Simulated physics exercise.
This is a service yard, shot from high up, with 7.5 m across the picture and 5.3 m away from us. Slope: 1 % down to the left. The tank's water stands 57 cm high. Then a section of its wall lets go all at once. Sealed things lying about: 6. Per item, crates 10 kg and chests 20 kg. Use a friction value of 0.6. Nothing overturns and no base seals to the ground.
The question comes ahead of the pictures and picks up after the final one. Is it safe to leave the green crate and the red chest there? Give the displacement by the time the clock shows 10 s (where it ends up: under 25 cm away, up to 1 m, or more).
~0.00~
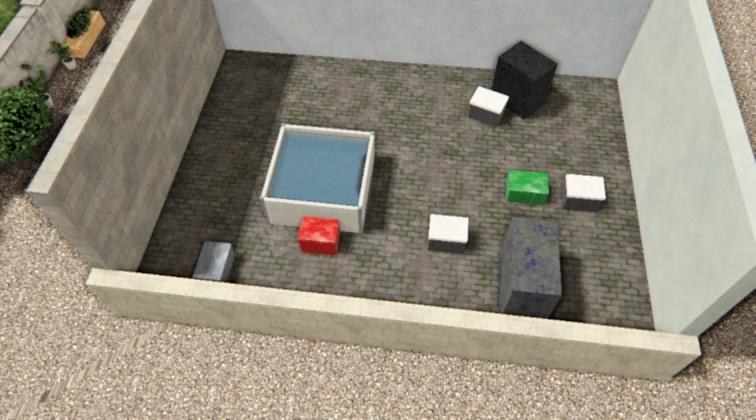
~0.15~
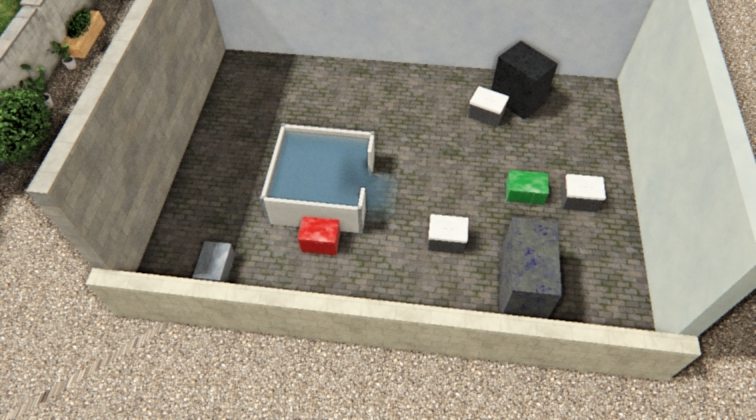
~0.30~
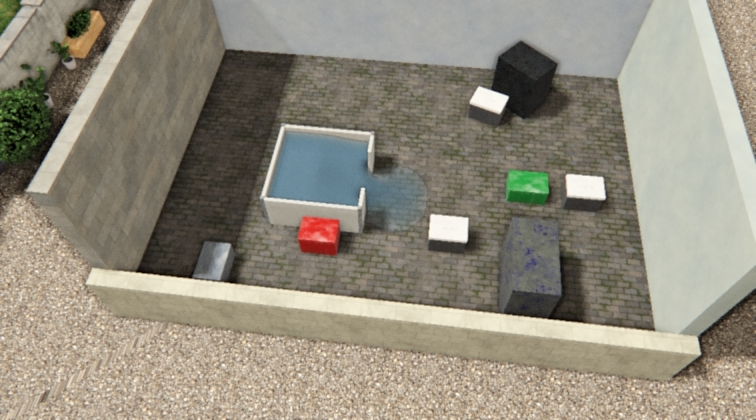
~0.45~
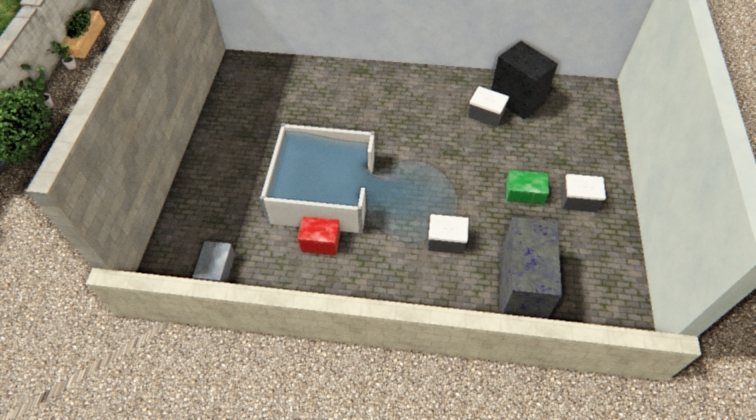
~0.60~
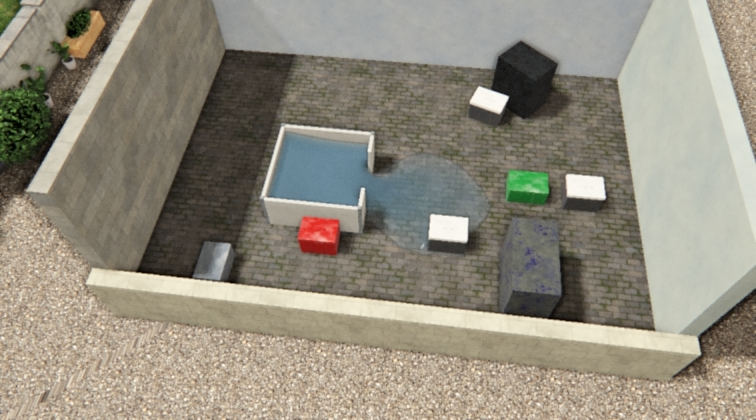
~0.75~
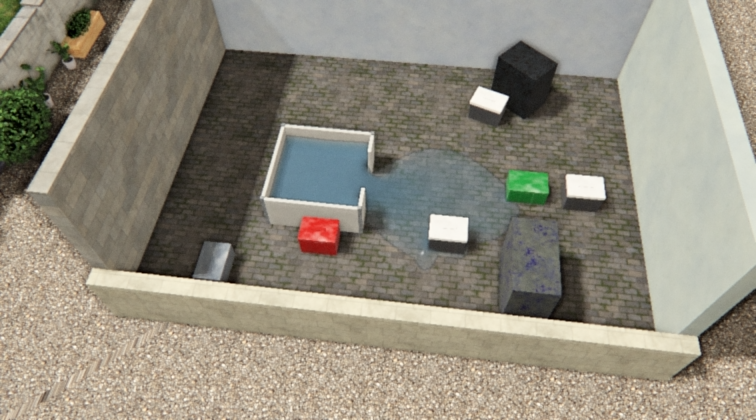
I'd say the green crate goes a long distance. I'd say the red chest remains almost still.
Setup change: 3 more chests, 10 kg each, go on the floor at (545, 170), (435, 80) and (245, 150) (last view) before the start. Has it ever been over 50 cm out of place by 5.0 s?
Order as asked - farther, not as far, not as far.
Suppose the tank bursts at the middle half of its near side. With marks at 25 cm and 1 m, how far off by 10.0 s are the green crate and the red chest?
Outcome - green crate: No real movement, red chest: Long-distance displacement.
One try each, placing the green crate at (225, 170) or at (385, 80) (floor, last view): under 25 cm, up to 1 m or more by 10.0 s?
Taken in turn, it stays almost motionless and then stays almost motionless.
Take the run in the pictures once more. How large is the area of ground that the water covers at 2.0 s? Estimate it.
Close to 16 m2, I'd say.
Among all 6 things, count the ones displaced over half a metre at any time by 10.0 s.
That adds up to 2.
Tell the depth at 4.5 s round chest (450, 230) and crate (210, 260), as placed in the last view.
I'd estimate 6 cm for the first and 0 cm for the second.
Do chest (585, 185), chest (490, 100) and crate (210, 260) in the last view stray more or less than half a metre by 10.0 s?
The first never reached the threshold, the second never reached the threshold, and the third never reached the threshold.
After 2.0 s the green crate is near (550, 178), 0.3 m from its start, afloat; the red chest is near (319, 229), 0.0 m from its start, aground; 1 afloat.
After 4.5 s the green crate is near (562, 115), 1.6 m from its start, afloat; the red chest is near (319, 229), 0.0 m from its start, aground; 1 afloat.
After 7.0 s the green crate is near (598, 84), 2.6 m from its start, afloat; the red chest is near (319, 229), 0.0 m from its start, aground; 1 afloat.
After 10.0 s the green crate is near (609, 87), 2.7 m from its start, afloat; the red chest is near (319, 229), 0.0 m from its start, aground; 1 afloat.
